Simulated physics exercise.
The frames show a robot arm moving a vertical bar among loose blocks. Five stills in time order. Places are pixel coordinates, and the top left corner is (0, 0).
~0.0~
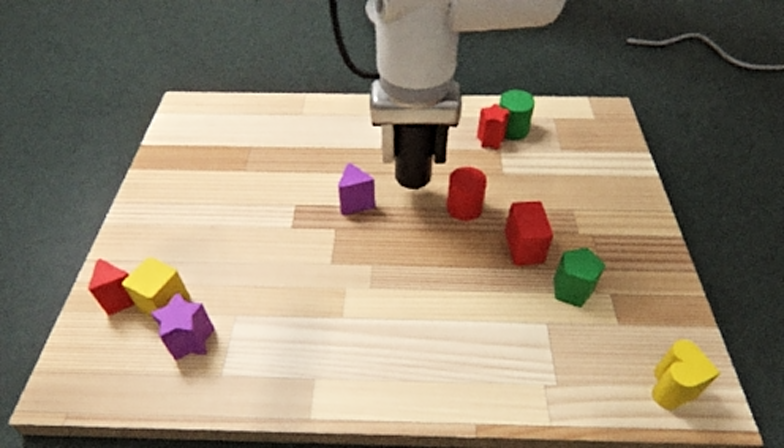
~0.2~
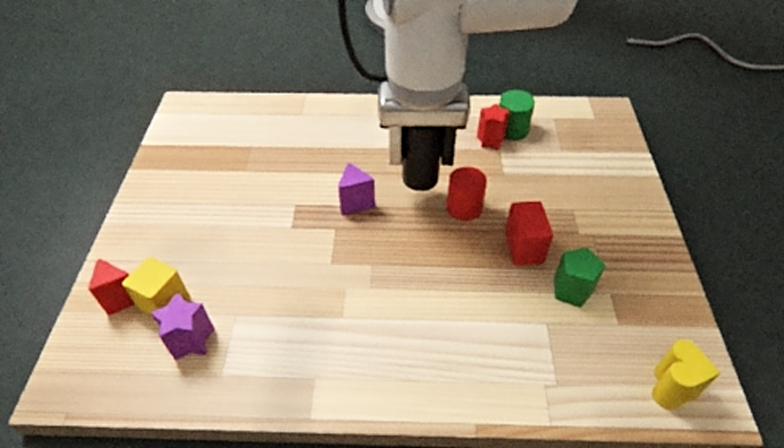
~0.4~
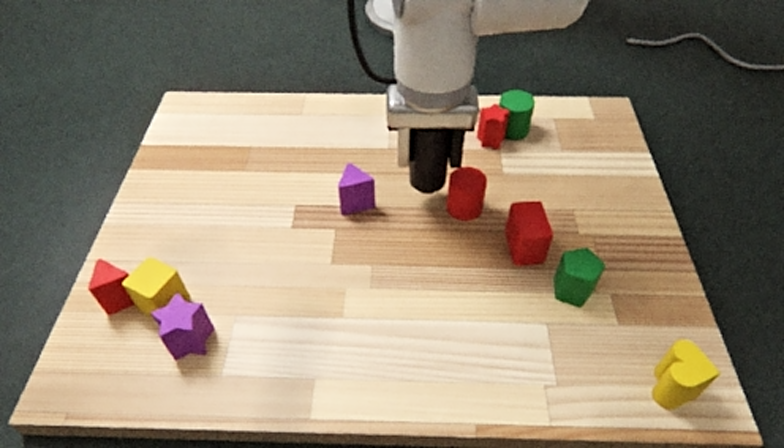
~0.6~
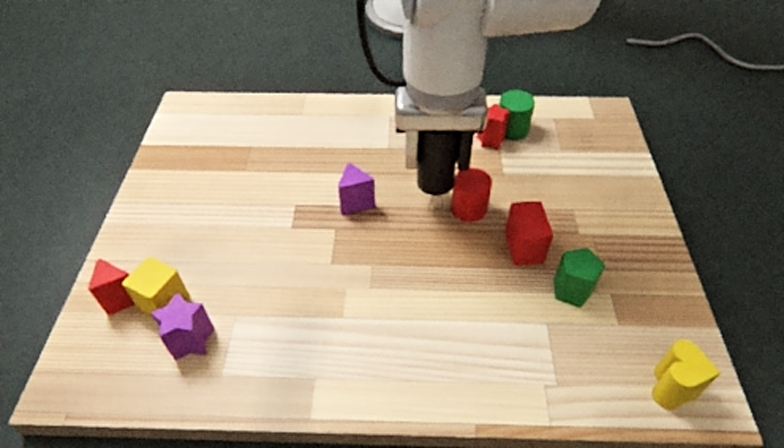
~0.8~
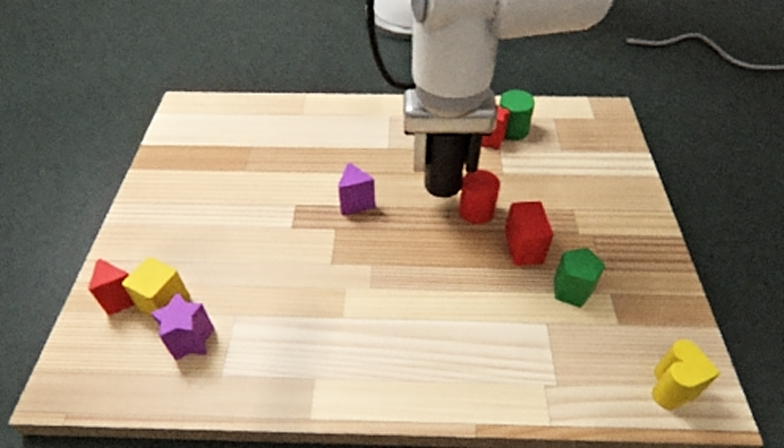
A robot arm moved its dark vertical bar slowly to the right across a wooden board of scattered colored blocks, then nudged the red cylinder slightly rightward while the other blocks stayed still.
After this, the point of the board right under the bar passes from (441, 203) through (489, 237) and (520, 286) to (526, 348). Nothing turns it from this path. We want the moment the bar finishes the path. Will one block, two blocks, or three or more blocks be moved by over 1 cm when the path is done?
The answer will be two.
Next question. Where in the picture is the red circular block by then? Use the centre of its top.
At pixel (520, 189).
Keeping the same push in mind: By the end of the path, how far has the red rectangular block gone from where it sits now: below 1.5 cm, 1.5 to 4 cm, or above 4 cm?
Displaced 1.5 to 4 cm.
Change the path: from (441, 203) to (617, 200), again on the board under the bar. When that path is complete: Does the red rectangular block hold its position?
I'd say no.
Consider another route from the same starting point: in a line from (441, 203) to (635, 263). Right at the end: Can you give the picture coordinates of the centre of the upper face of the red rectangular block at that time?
That would be at about pixel (577, 243).
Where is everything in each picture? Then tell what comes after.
Bar tip at (413, 177); block tops, red circular block at (468, 179); red rectangular block at (532, 218); green pentagon at (583, 263), in the first frame.
Bar at (420, 179); blocks unchanged, in the second frame.
Bar at (428, 181); blocks unchanged, in the third frame.
Bar at (435, 183); red circular block at (473, 180), in the fourth frame.
Bar at (443, 185); red circular block at (481, 182); red rectangular block at (532, 218); green pentagon at (583, 263), in the fifth frame.
On the path given first. One third of the way, bar at (492, 219); red circular block at (520, 189); red rectangular block at (542, 222), turned 25° clockwise.
Two thirds of the way, bar at (525, 269); red circular block at (520, 189); red rectangular block at (552, 228).
At the end, bar at (532, 332); red circular block at (520, 189); red rectangular block at (552, 228); green pentagon in place.
